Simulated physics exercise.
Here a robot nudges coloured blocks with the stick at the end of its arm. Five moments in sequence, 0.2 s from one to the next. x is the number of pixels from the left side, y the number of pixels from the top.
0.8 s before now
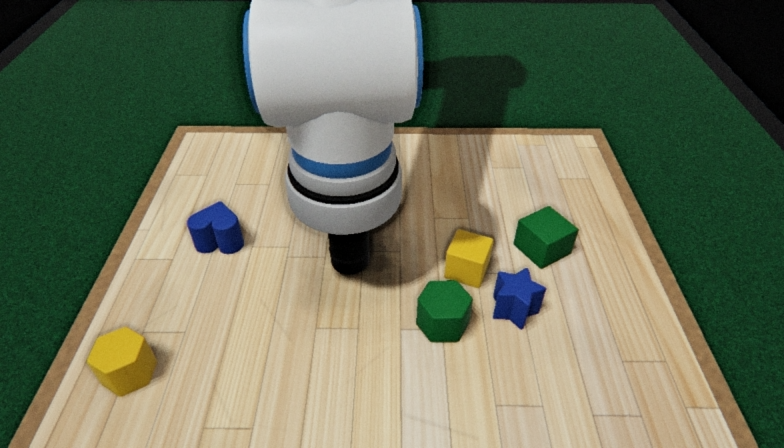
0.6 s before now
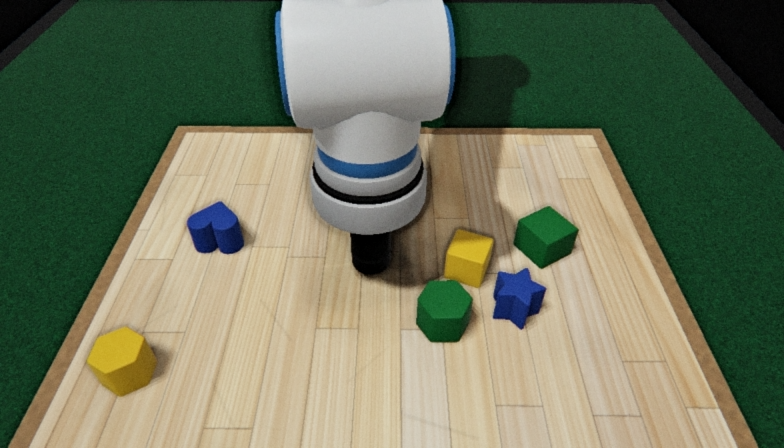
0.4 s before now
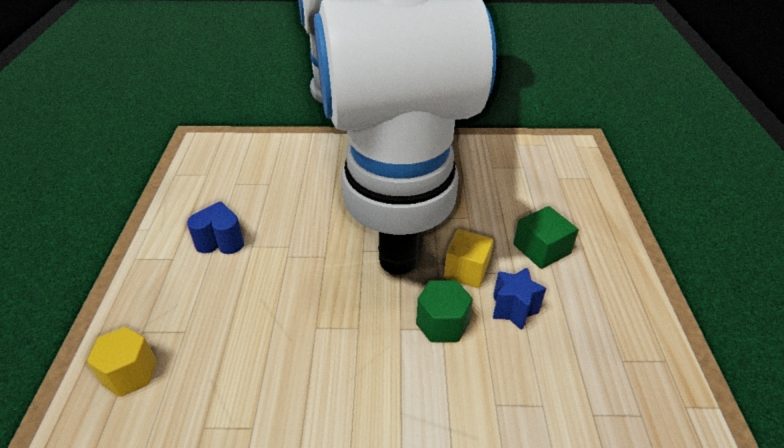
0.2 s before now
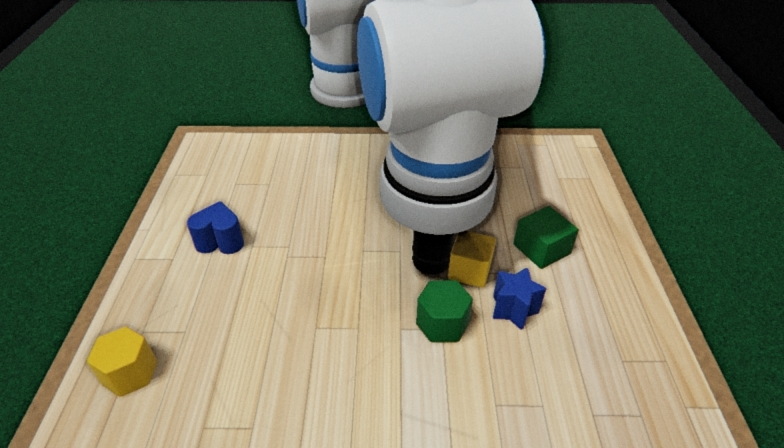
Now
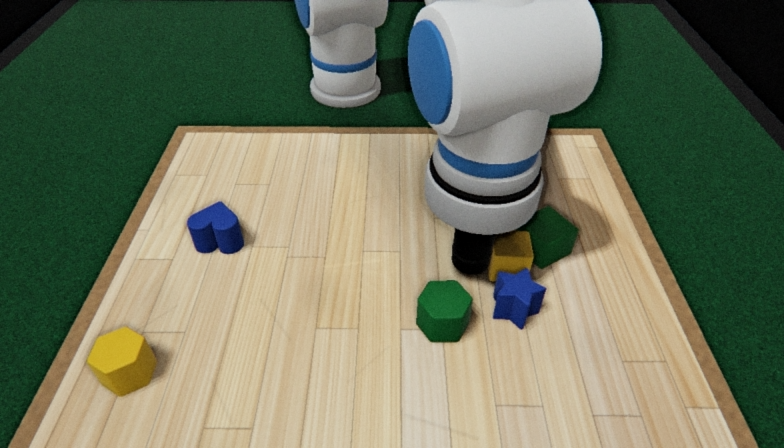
At first, a white robot arm holds its black stick upright on a wooden board, left of a cluster of green, yellow and blue blocks. The arm slides steadily right, reaches the yellow four-sided block and pushes it a short way right, close beside the green four-sided block and above the blue star.
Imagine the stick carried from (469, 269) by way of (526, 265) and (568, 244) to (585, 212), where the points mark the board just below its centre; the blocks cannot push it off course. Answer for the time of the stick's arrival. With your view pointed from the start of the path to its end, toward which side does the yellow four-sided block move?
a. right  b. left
a
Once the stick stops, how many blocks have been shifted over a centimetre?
2 blocks.
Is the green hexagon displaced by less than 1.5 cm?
Yes
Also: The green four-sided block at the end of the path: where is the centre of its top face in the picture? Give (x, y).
Its top middle: (629, 184).
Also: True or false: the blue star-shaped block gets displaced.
The statement is false.
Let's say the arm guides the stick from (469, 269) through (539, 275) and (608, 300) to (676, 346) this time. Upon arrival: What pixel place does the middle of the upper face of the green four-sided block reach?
Its top face will be centred at roughly (589, 207).
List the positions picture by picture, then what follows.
In the first picture, stick tip at (350, 262); block tops, green hexagon at (445, 298); yellow four-sided block at (471, 245); blue star-shaped block at (520, 284); green four-sided block at (549, 224).
In the second picture, stick at (371, 262); blocks unchanged.
In the third picture, stick at (398, 262); blocks unchanged.
In the fourth picture, stick at (431, 262); yellow four-sided block at (474, 245).
In the fifth picture, stick at (470, 262); green hexagon at (445, 298); yellow four-sided block at (512, 243); blue star-shaped block at (520, 284); green four-sided block at (549, 224).
On the path given first. One third of the way, stick at (529, 258); yellow four-sided block at (569, 234), turned 25° anticlockwise; green four-sided block at (586, 208), turned 15° anticlockwise.
Two thirds of the way, stick at (570, 236); yellow four-sided block at (615, 229), turned 20° clockwise; green four-sided block at (604, 200), turned 40° anticlockwise.
At the end, stick at (587, 205); green hexagon in place; yellow four-sided block at (618, 229), turned 30° clockwise; blue star-shaped block in place; green four-sided block at (629, 184), turned 25° clockwise.
